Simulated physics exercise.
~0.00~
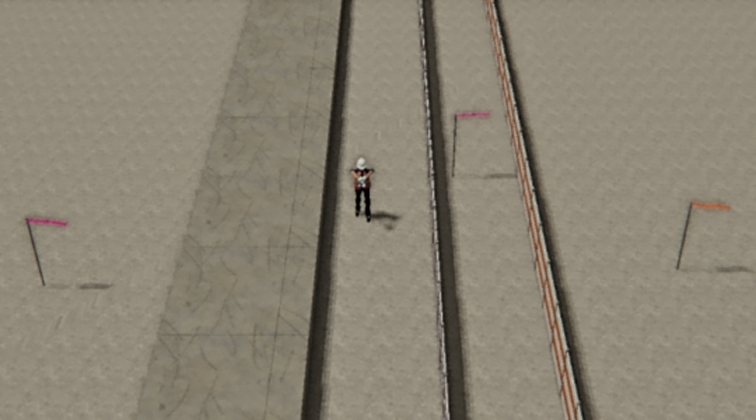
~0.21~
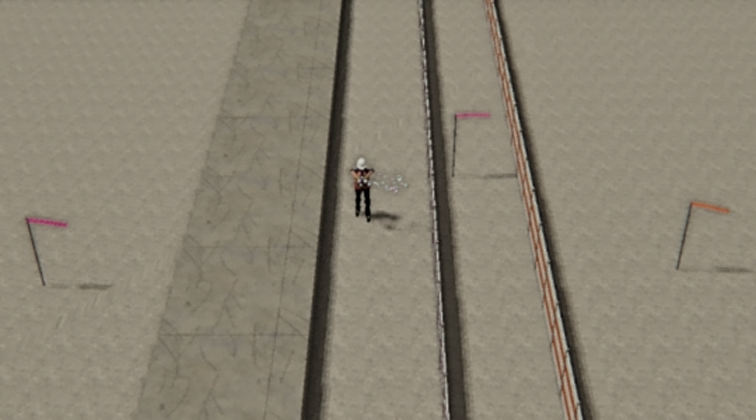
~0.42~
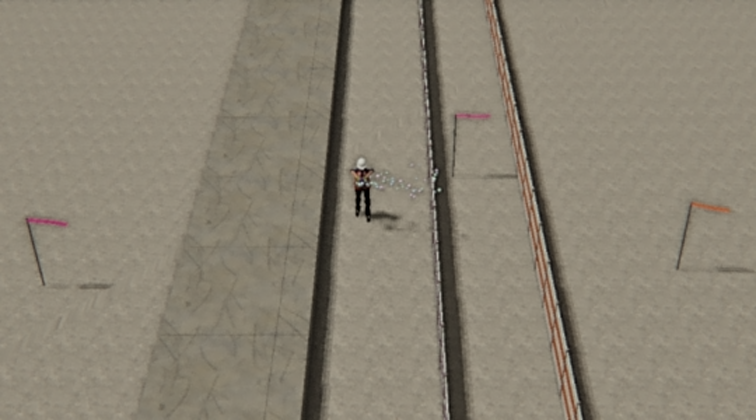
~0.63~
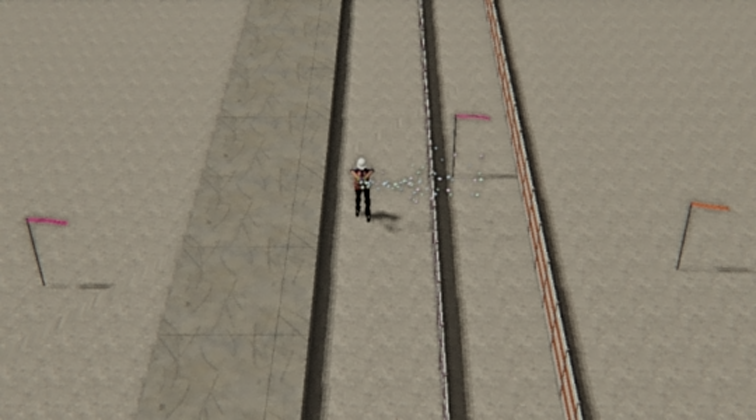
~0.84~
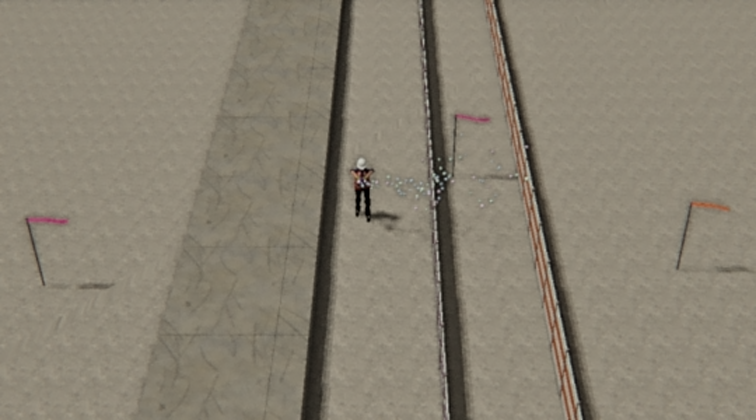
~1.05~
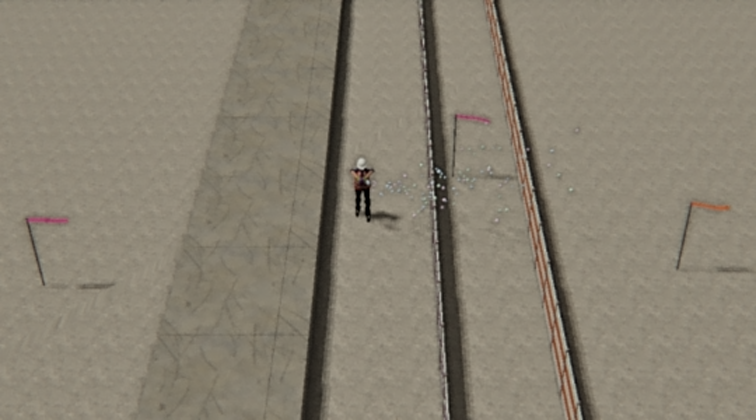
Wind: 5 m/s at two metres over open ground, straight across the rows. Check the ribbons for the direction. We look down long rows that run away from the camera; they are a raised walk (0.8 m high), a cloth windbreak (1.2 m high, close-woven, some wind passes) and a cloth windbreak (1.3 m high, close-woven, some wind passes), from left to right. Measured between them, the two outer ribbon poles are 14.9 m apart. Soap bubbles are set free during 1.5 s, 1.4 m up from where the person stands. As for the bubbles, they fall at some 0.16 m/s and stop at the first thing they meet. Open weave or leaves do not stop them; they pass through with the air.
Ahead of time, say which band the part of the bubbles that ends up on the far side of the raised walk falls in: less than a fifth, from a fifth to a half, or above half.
Less than a fifth.
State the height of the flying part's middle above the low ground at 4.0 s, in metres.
1.2 m.
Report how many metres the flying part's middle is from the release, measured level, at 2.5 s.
Reading: Near 5.5 m.
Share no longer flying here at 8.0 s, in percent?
About 55 %.
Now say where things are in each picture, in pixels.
In the first frame, the left ribbon ends at (67, 225), leaning 85 degrees to the right and the bubbles in the air span x = 360 to 365 around y = 185.
In the second frame, the right ribbon ends at (729, 211), leaning 75 degrees to the right and the bubbles in the air span x = 360 to 400 around y = 185.
In the third frame, the inner ribbon ends at (490, 116), leaning 90 degrees to the right, the bubbles in the air span x = 365 to 435 around y = 185 and the top of the raised walk crosses (259, 204).
In the fourth frame, the left ribbon ends at (67, 223), leaning 85 degrees to the right and the bubbles in the air span x = 365 to 475 around y = 185.
In the fifth frame, the right ribbon ends at (729, 210), leaning 80 degrees to the right and the bubbles in the air span x = 365 to 515 around y = 185.
In the sixth frame, the inner ribbon ends at (490, 122), leaning 80 degrees to the right, the bubbles in the air span x = 370 to 555 around y = 185 and the top of the left cloth windbreak crosses (433, 190).
After 2.5 s, 96 % is in the air or yet to come; 0 % is beyond the raised walk; the middle of what still flies is 1.4 m above the low ground, near (583, 182).
After 4.0 s, 87 % is in the air or yet to come; 0 % is beyond the raised walk.
After 8.0 s, 46 % is in the air or yet to come; 0 % is beyond the raised walk.
After 20.0 s, 0 % is in the air or yet to come; 0 % is beyond the raised walk.
After 45.0 s, 0 % is in the air or yet to come; 0 % is beyond the raised walk.
